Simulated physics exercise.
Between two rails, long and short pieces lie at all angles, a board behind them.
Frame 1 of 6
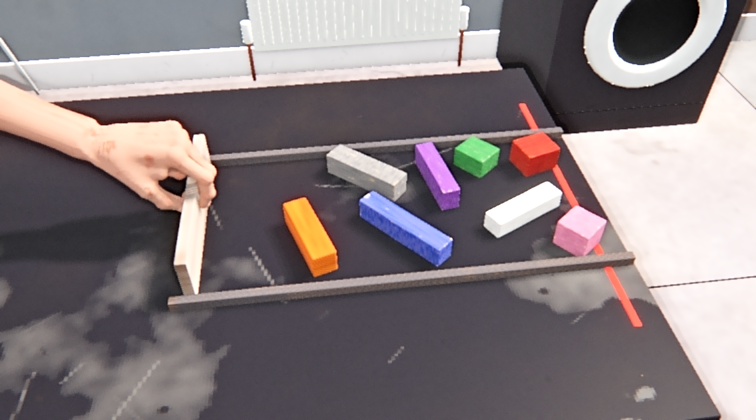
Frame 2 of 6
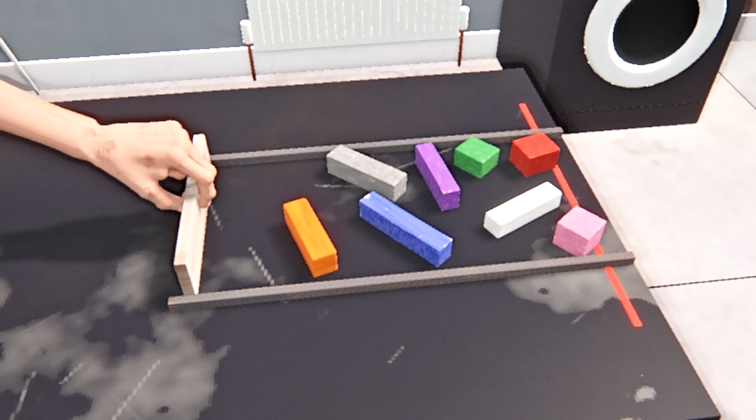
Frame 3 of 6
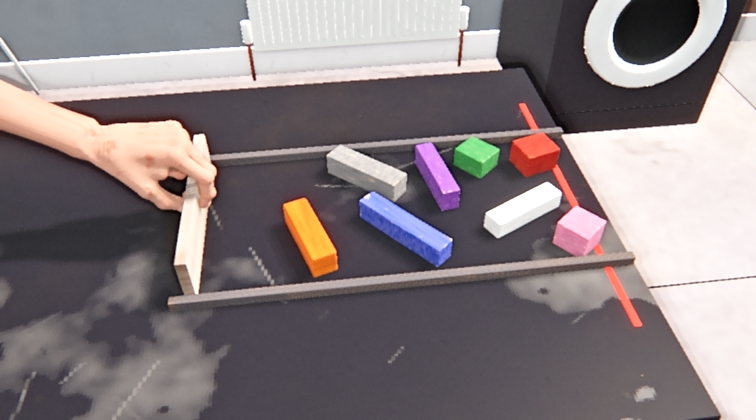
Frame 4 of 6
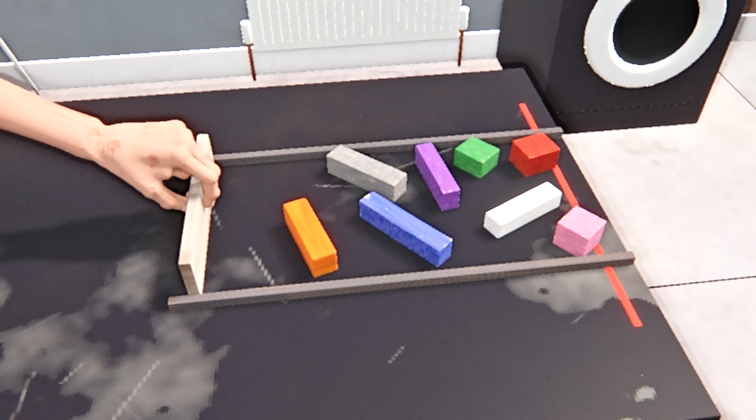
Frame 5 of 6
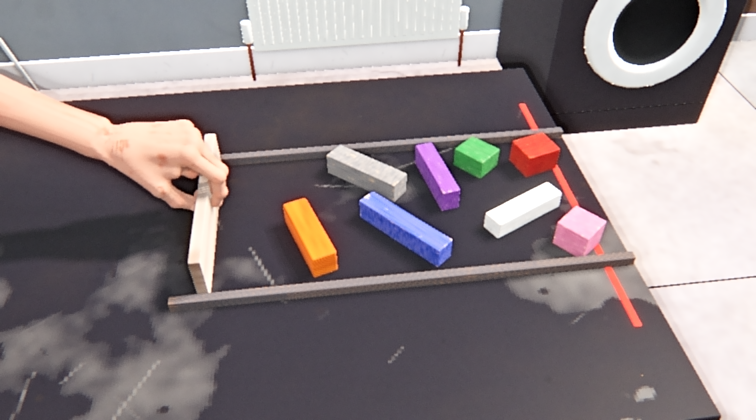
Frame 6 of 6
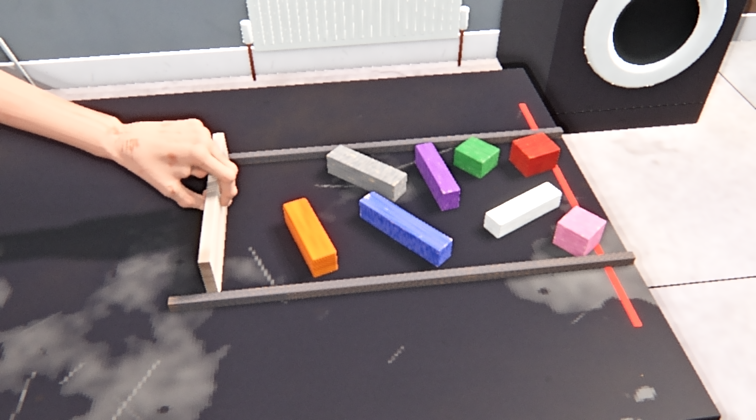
On a dark tabletop between two rails, a hand held a wooden board behind eight scattered colored blocks, then slid it slightly to the right, while the blocks and the red tape stayed still.
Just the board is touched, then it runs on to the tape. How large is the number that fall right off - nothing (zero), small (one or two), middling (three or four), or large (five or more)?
Large - five or more.
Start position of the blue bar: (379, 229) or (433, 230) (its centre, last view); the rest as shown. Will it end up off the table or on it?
At the first spot the blue bar topples off; at the second it topples off.
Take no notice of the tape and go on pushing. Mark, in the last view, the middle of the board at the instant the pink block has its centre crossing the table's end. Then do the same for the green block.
(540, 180) and then (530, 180), give or take.
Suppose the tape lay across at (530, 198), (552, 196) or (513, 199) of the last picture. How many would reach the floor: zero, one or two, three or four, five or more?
Taking the three tapes one at a time, the answers are three or four, then five or over, then one or two.
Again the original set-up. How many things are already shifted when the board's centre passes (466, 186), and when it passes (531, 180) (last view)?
7 and 8.
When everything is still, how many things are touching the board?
1 in contact.
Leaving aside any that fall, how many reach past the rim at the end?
Overhang count: 0.
A little later, none off yet; pink block at rest near (579, 232); red block at rest near (534, 154); white bar at rest near (523, 210).
When it is over, the number that fall off is five or more; down, grey bar, blue bar, purple bar, green block, white bar, red block and pink block.
